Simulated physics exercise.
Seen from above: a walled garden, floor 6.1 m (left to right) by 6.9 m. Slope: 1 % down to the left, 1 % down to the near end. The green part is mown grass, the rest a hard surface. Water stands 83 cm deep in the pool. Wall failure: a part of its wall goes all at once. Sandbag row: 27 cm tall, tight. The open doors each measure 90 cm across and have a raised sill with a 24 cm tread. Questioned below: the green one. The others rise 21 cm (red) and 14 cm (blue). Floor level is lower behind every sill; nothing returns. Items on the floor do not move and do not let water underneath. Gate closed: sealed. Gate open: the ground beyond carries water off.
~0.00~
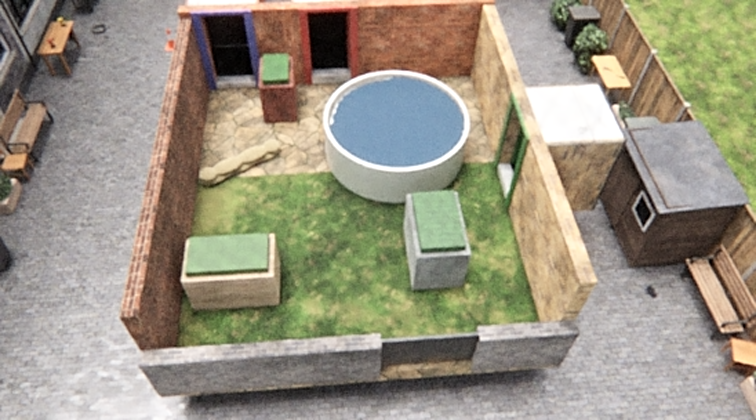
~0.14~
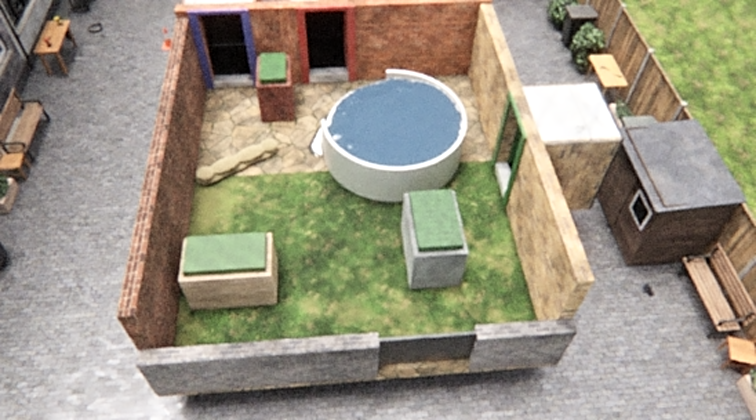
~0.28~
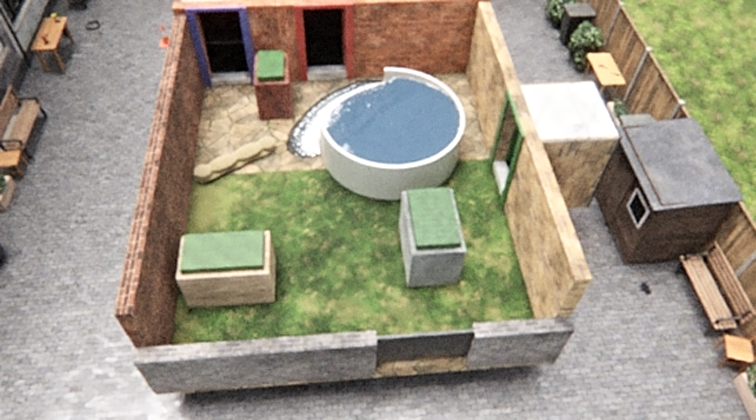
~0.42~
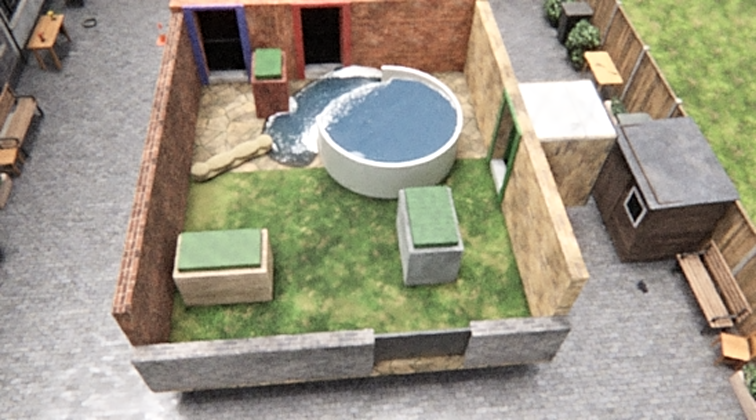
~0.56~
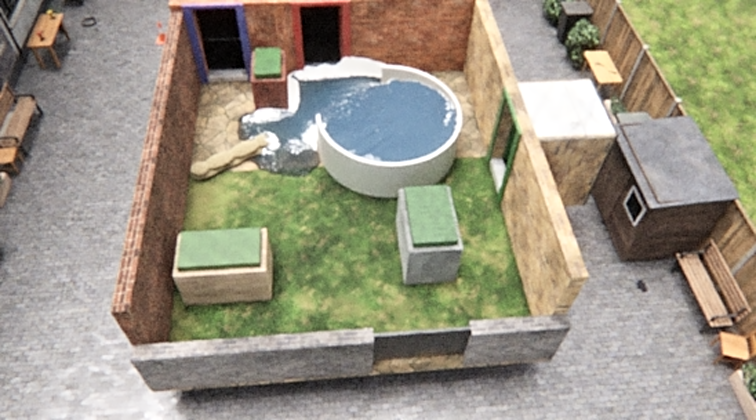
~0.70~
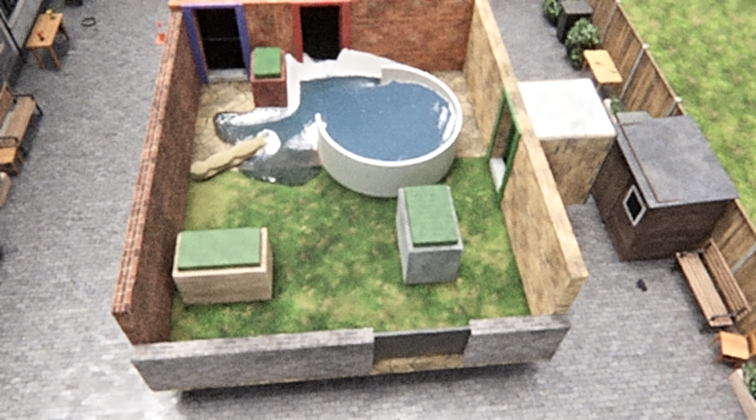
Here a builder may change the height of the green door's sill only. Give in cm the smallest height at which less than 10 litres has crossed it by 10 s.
8 cm.
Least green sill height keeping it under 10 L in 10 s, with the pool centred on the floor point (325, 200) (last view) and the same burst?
Close to 6.5 cm would do it.
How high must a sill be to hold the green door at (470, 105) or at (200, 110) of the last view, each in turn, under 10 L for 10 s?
Roughly 21 cm, then roughly 33 cm.
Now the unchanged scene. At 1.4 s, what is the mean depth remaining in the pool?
On average, around 50 cm.
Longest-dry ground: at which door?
Last door: Green.
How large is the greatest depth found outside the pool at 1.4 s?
Up to some 71 centimetres, I'd say.
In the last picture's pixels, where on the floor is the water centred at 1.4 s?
The water is centred around (351, 127) in the last picture's pixels.
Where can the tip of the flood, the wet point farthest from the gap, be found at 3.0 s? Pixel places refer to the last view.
Roughly at (178, 272) in the last view.
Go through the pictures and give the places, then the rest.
The first picture shows still water, 83 cm deep, in the pool at (396, 120); the green door at (512, 151) is dry.
In the second picture, water pours out on the far side and has run 0.3 m, to a hidden place; about 9 cm deep outside, 83 cm at the back.
In the third picture, the gap is on the far side, the front 0.8 m out at a hidden place; the back of the pool holds 83 cm.
In the fourth picture, the gap is on the far side, the front 1.3 m out at (270, 120); the back of the pool holds 83 cm.
In the fifth picture, the front is at (242, 120), 1.8 m from the gap on the far side; 5.0 m2 of floor is wet, 81 cm left at the back.
In the sixth picture, the front is at (217, 117), 2.4 m from the gap on the far side; 6.0 m2 of floor is wet, 74 cm left at the back; 3.0 m in a straight line remain to the green door at (504, 145).
After 1.4 s water covers 30 % of the floor, deepest (71 cm) near (297, 111); it has not reached the green door.
After 3.0 s water covers 50 % of the floor, deepest (42 cm) near (209, 165); 3 cm at the green door, 0 litres in over its 17 cm sill.
After 10.0 s water covers 95 % of the floor, deepest (19 cm) near (228, 151); 7 cm at the green door, 0 litres in over its 17 cm sill.
At the green door as built, the water arrived by 2.9 s and peaked near 13 cm at 4.0 s.
Run again over the same 10 s with other heights there, 21 litres in over 6.5 cm, 6 litres over 9 cm. The limit of 10 litres is kept from about 8 cm up.
